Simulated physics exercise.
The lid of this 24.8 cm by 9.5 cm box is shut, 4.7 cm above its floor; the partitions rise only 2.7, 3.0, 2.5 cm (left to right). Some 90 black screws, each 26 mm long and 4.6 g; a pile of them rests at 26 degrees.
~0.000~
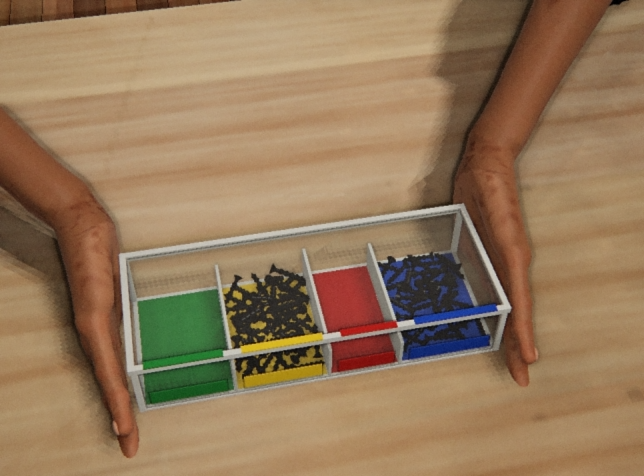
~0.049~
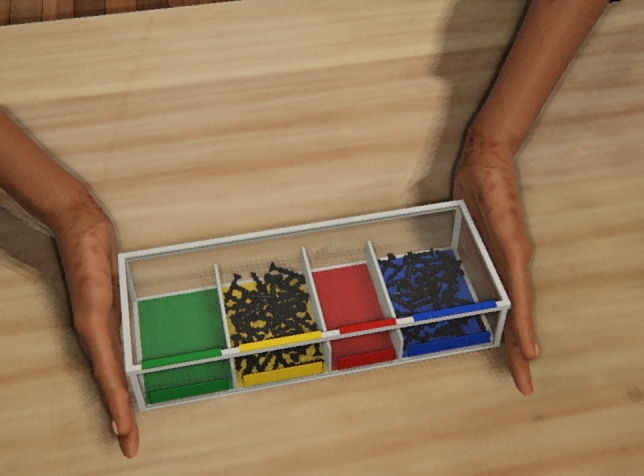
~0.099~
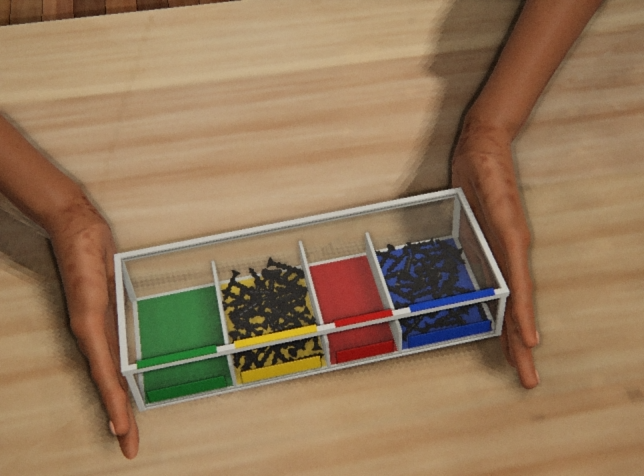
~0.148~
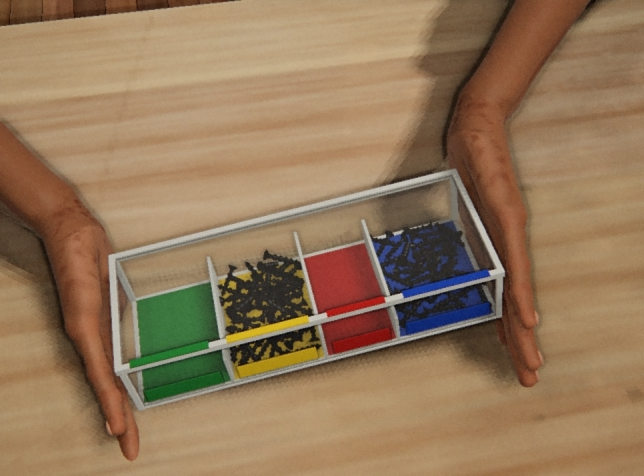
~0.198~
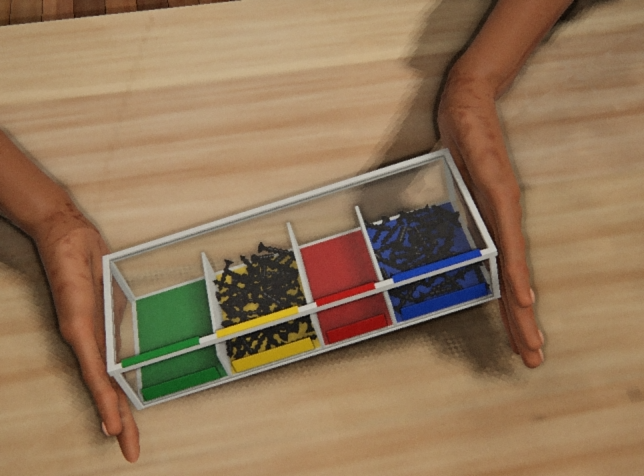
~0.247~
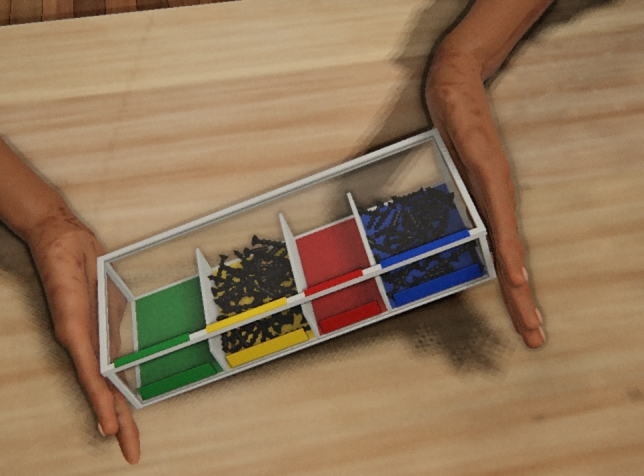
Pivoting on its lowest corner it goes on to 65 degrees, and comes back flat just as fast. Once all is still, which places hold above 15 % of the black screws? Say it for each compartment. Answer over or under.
Red under, blue over, green under, yellow over.
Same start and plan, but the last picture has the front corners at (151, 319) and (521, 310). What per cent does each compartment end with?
Red 0; blue 45; green 0; yellow 55.
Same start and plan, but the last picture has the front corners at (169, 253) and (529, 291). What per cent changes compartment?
Then about 5 per cent.
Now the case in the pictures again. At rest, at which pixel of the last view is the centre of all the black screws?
Near (271, 316).
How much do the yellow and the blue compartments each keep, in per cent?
Yellow 50, blue 35.
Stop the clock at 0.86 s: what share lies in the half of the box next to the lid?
Roughly 10 per cent.
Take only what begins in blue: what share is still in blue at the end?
Some 80 per cent.
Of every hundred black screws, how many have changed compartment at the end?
About 15 per cent.
After 0.86 s, tilt 64 degrees; red 5 %, blue 40 %, green 5 %, yellow 55 %.
After 1.26 s, tilt 27 degrees; red 10 %, blue 35 %, green 5 %, yellow 50 %.
After 1.75 s, tilt 0 degrees; red 10 %, blue 35 %, green 5 %, yellow 50 %.
By 2.2 s all is still; red 10 %, blue 35 %, green 5 %, yellow 50 %.
